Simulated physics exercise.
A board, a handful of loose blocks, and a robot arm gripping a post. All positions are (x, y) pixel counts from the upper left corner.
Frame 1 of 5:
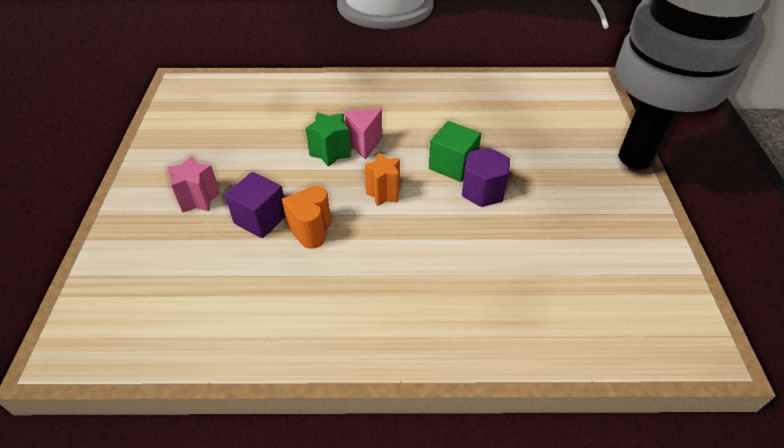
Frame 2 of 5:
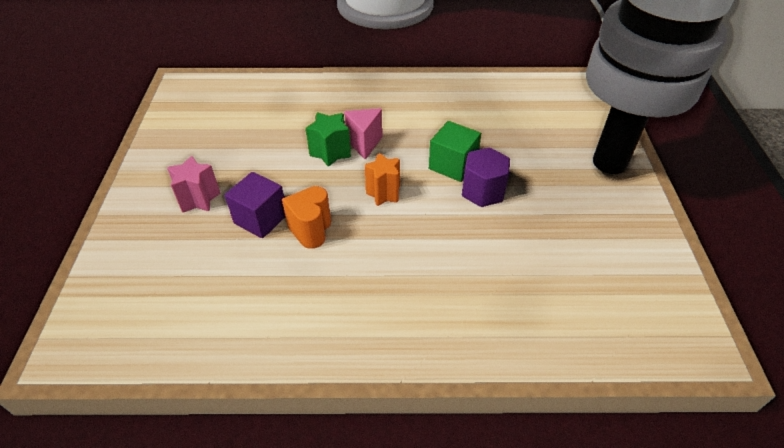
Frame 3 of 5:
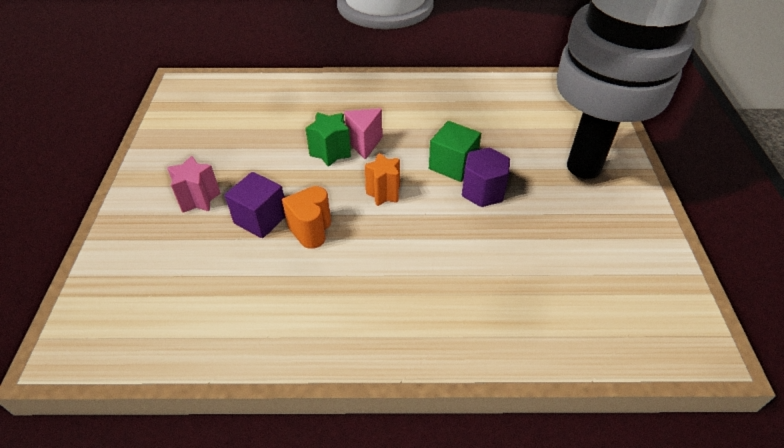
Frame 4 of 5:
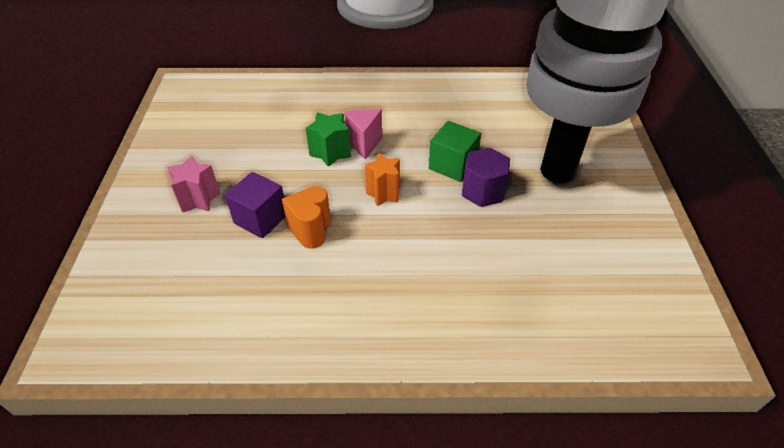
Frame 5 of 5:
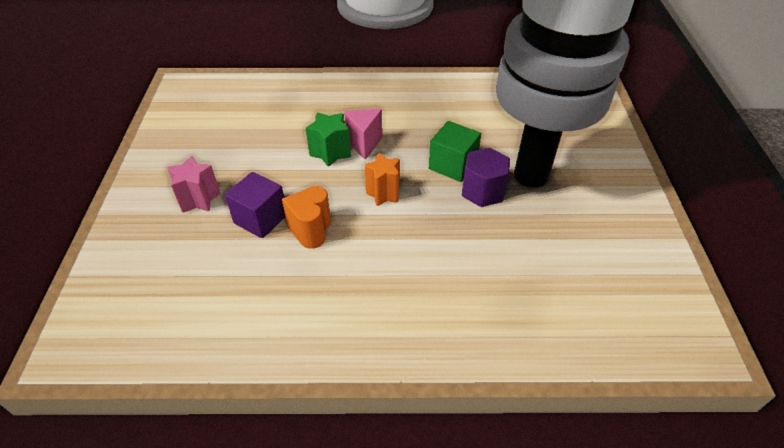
A robot arm moves its black post left across the board toward the still purple block.
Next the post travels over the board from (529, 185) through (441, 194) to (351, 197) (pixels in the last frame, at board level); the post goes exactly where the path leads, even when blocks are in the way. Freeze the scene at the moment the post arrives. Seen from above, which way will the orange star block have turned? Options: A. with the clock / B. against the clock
The answer is A.
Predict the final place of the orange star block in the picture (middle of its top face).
The middle of its upper face will lie at (316, 166).
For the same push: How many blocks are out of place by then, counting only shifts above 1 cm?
It will shift two blocks.
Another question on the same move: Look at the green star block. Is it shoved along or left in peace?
It is untouched.
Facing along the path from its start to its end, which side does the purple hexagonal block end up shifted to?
Sideways shift: Left.
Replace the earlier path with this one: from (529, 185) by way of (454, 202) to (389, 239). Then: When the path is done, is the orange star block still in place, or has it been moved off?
Put simply, it goes somewhere else.
The first path, step by step. One third of the way, post at (471, 183); green square at (452, 135), turned 15° clockwise; purple hexagonal block at (437, 175), turned 25° anticlockwise.
Two thirds of the way, post at (410, 186); orange star block at (371, 166), turned 60° clockwise; green square at (452, 135), turned 15° clockwise; purple hexagonal block at (388, 190), turned 70° anticlockwise.
At the end, post at (350, 187); orange heart in place; green star block in place; orange star block at (316, 166), turned 75° clockwise; green square at (452, 135), turned 15° clockwise; purple hexagonal block at (375, 197), turned 100° anticlockwise.
